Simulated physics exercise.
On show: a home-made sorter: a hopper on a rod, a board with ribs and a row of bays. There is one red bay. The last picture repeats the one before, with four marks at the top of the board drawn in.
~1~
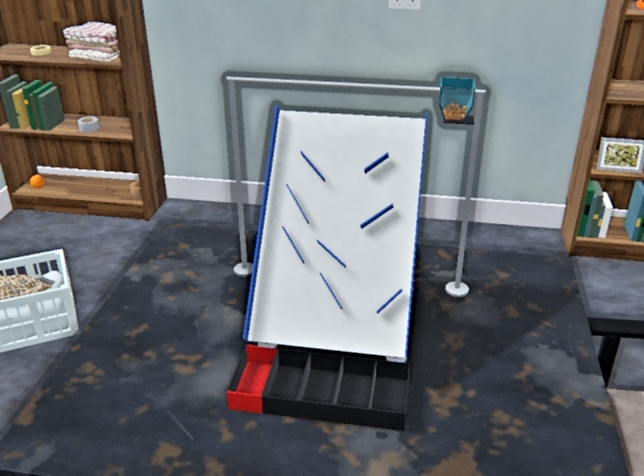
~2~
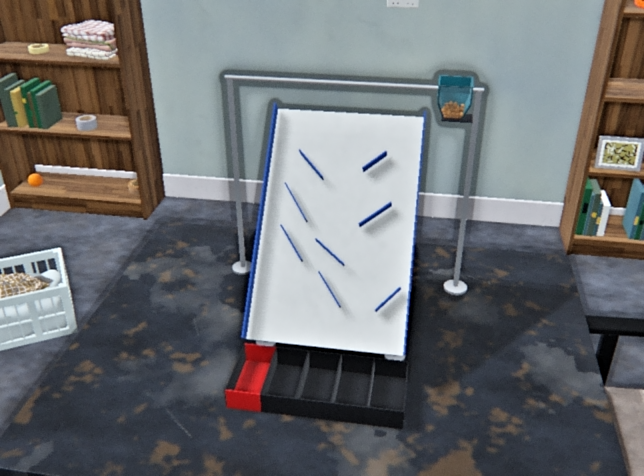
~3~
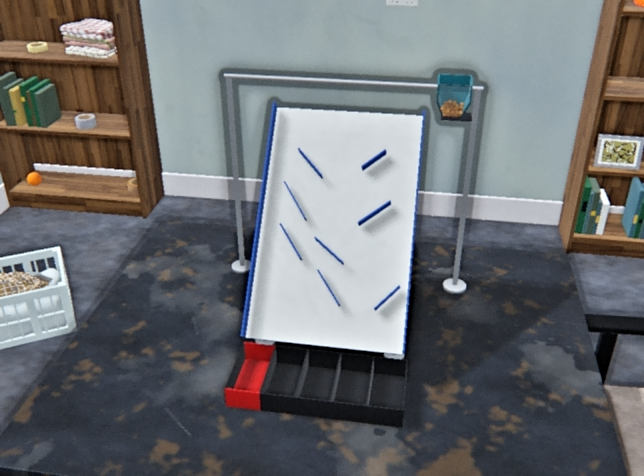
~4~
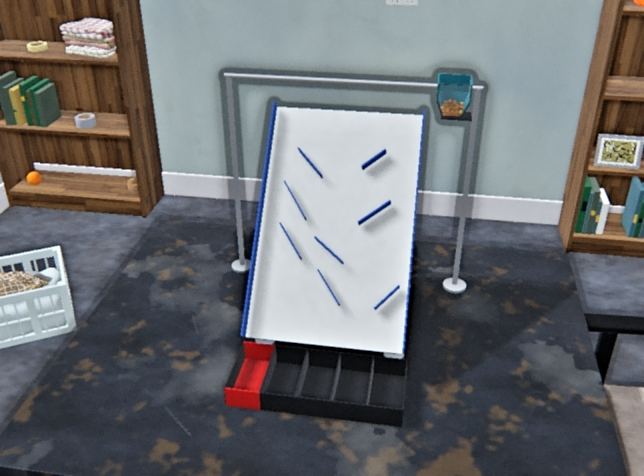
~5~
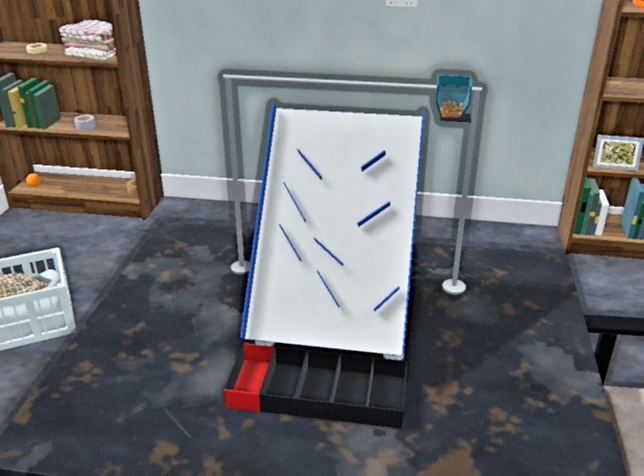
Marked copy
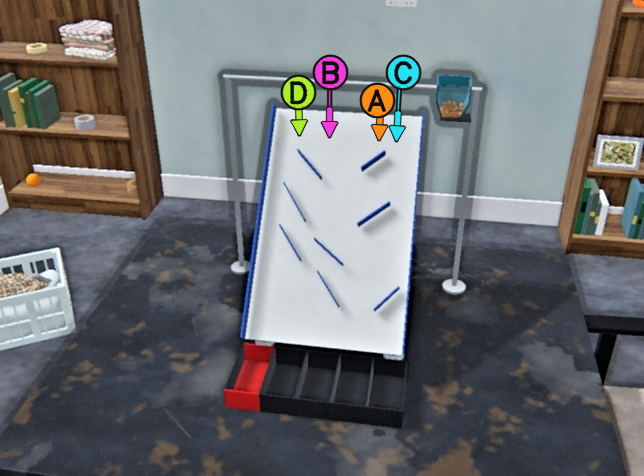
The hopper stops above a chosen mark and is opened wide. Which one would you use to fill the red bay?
Mark D does it best.
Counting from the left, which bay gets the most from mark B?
The fourth from the left.
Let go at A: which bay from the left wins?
The fourth.
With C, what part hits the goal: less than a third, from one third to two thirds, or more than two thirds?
Mark C gives less than a third.
On the marked copy, mark A meets the board at (379, 134); mark B meets the board at (329, 131); mark C meets the board at (396, 135); mark D meets the board at (299, 129).
With A, none in the red bay, all in other bays.
With B, none in the red bay, all in other bays.
With C, none in the red bay, all in other bays.
With D, about half in the red bay, about half in other bays, a stray few outside the box.
